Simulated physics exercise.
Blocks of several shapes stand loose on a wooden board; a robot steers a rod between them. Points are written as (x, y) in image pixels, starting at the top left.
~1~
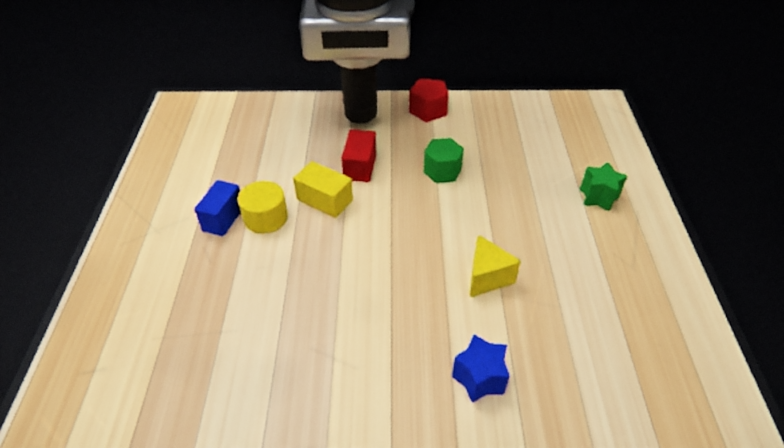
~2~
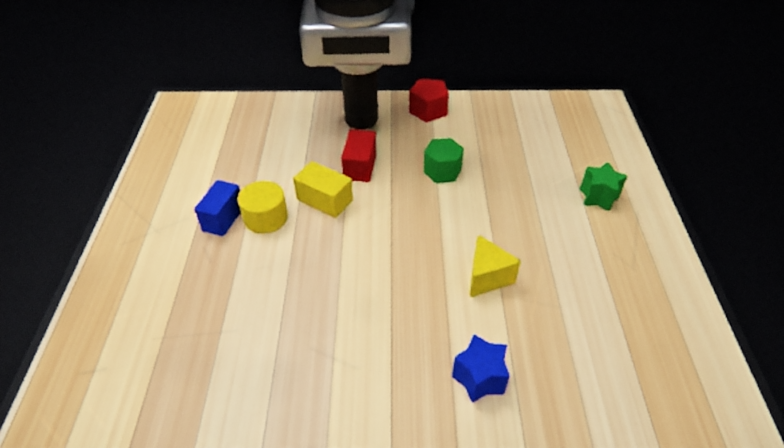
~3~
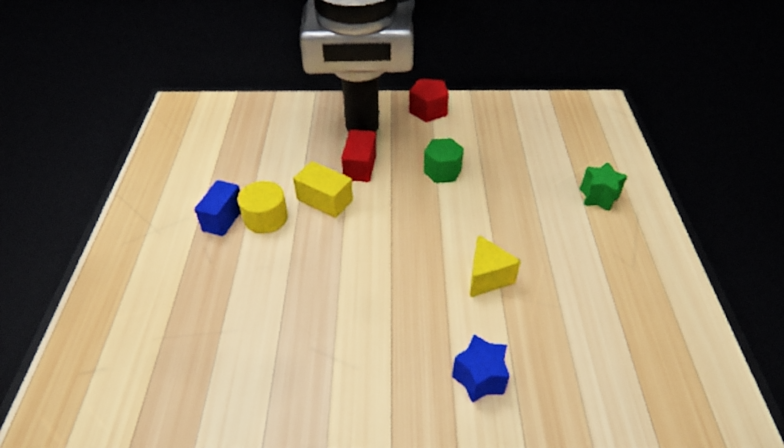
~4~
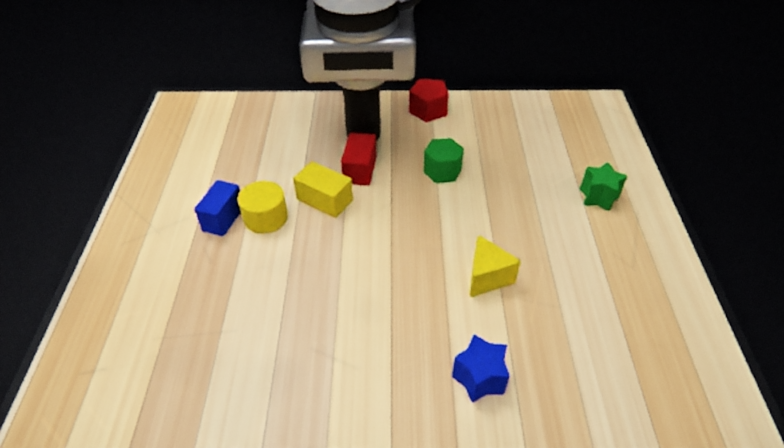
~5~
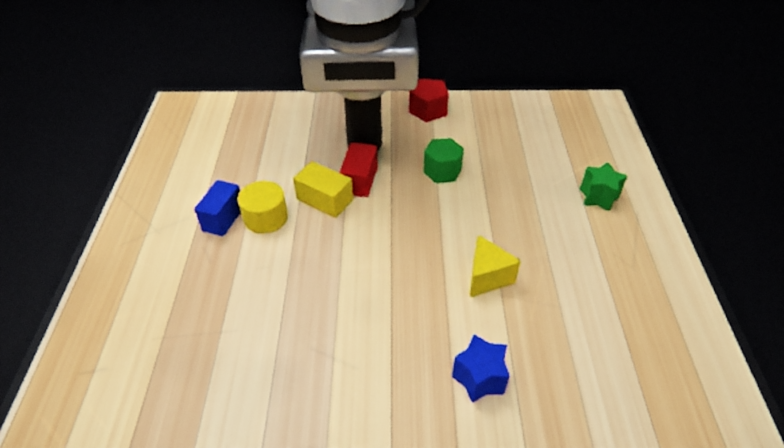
A robot's dark rod moves slowly down the wooden board from its top edge, then nudges the red rectangular block a short way toward the viewer, beside the yellow rectangular one, while the other scattered blocks stay still.
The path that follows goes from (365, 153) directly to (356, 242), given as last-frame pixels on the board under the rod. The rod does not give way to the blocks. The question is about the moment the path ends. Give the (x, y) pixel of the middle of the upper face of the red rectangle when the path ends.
The middle of the upper face of the red rectangle will lie at about (353, 257) in the picture.
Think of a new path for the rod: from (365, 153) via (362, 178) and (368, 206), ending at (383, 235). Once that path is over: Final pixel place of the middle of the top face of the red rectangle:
Somewhere near (355, 243).
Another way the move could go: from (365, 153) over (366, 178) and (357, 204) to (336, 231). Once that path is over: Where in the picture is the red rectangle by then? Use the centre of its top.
About (348, 242).
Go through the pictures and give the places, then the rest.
Rod tip at (361, 114); block tops, yellow rectangle at (322, 178); red rectangle at (359, 144); green hexagon at (444, 149), in the first frame.
Rod at (362, 120); blocks unchanged, in the second frame.
Rod at (363, 127); blocks unchanged, in the third frame.
Rod at (364, 135); red rectangle at (359, 148), in the fourth frame.
Rod at (365, 145); yellow rectangle at (322, 178); red rectangle at (359, 158); green hexagon at (444, 149), in the fifth frame.
What follows on the original path. One third of the way, rod at (362, 172); yellow rectangle at (317, 184), turned 35° clockwise; red rectangle at (358, 189).
Two thirds of the way, rod at (359, 202); yellow rectangle at (317, 184), turned 35° clockwise; red rectangle at (356, 221).
At the end, rod at (356, 234); yellow rectangle at (316, 185), turned 40° clockwise; red rectangle at (353, 257), turned 10° anticlockwise; green hexagon in place.
